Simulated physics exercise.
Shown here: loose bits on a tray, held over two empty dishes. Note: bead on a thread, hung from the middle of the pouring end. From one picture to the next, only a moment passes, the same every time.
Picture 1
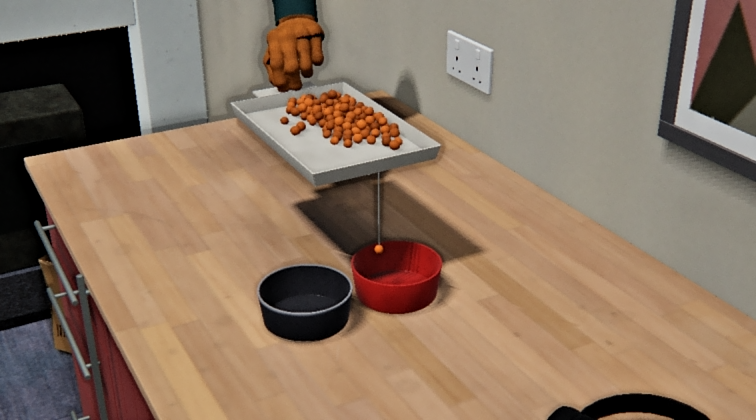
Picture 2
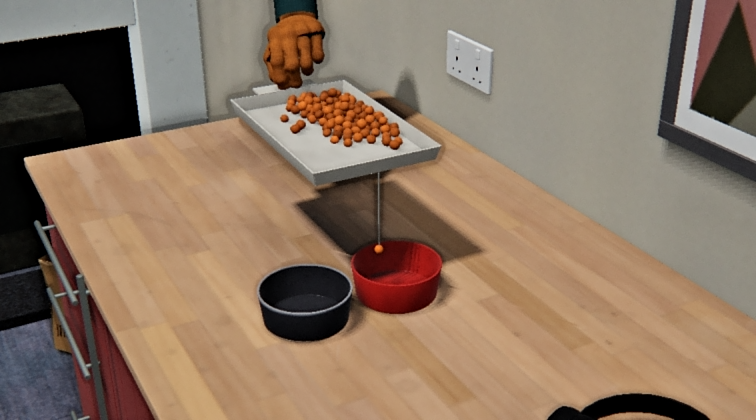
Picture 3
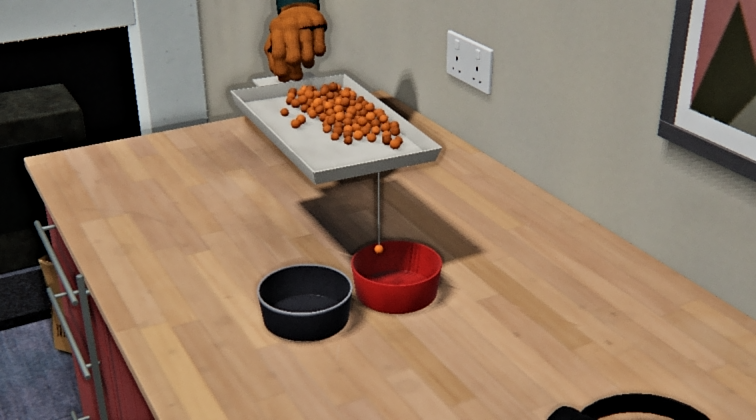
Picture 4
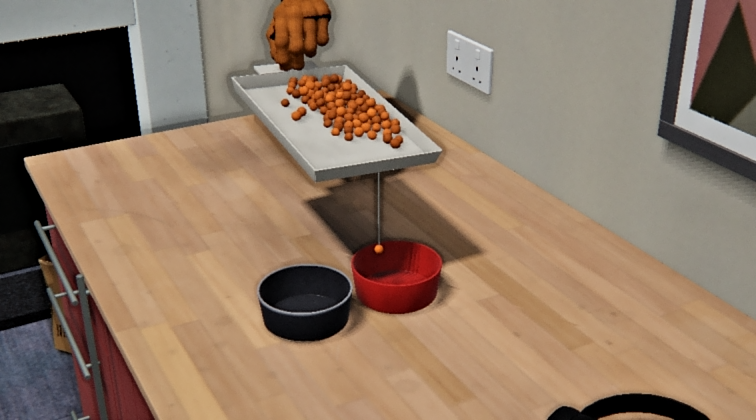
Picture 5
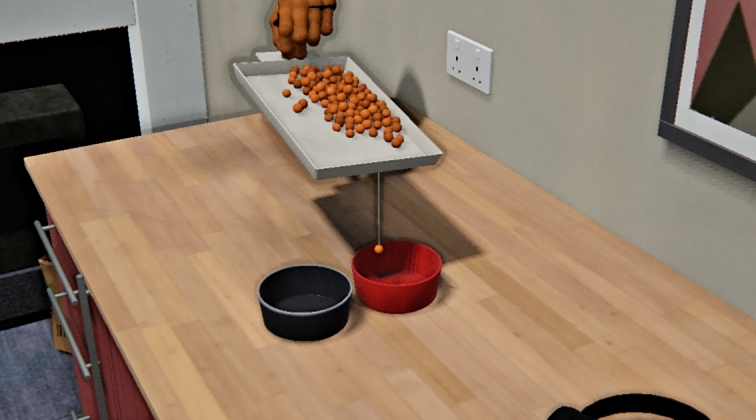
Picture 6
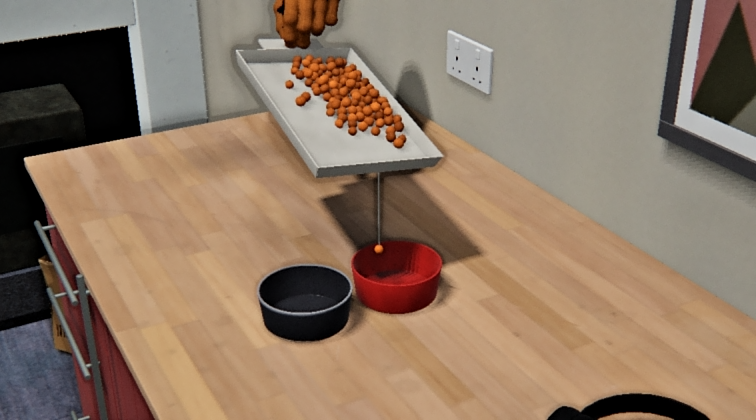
On a wooden kitchen counter, a hand in an orange-brown glove holds a pale tray of small orange balls above an empty black dish and an empty red dish, with a bead hanging on a thread. The hand barely lifts at first, then raises the tray's far end steadily, slanting it more steeply.
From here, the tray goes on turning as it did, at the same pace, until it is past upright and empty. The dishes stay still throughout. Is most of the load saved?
Most likely the lost part will be the majority.
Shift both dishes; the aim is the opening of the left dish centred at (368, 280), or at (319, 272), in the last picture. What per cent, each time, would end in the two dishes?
First some 90, then 50 per cent.
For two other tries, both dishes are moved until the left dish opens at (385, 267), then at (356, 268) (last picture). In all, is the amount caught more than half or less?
The dishes end up with the greater share in the first try and the greater share in the second.
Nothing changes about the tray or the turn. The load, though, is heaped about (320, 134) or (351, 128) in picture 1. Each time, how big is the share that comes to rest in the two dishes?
Share in order: Roughly 40 %, 40 %.
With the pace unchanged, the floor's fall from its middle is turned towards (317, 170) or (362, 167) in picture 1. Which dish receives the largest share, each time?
The first try goes to the one on the left and the second to the one on the right.
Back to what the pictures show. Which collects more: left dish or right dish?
Observation: The greater share ends in the dish at the right.
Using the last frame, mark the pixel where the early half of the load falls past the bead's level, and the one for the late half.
Close to (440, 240), then close to (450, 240).
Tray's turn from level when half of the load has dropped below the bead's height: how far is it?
About 110 degrees.
Shortly afterwards, tray tipped steeply; all but a few on the tray; a little outside both; a little in the air.
Next, tray tipped past a quarter turn; near two thirds on the tray; only a few in the right dish; a little outside both; a little in the air.
Some moments later, tray tipped past a quarter turn; near a quarter in the right dish; the bulk outside both.
In the end, tray tipped past a quarter turn; none at all in the left dish; near a quarter in the right dish; the bulk outside both.
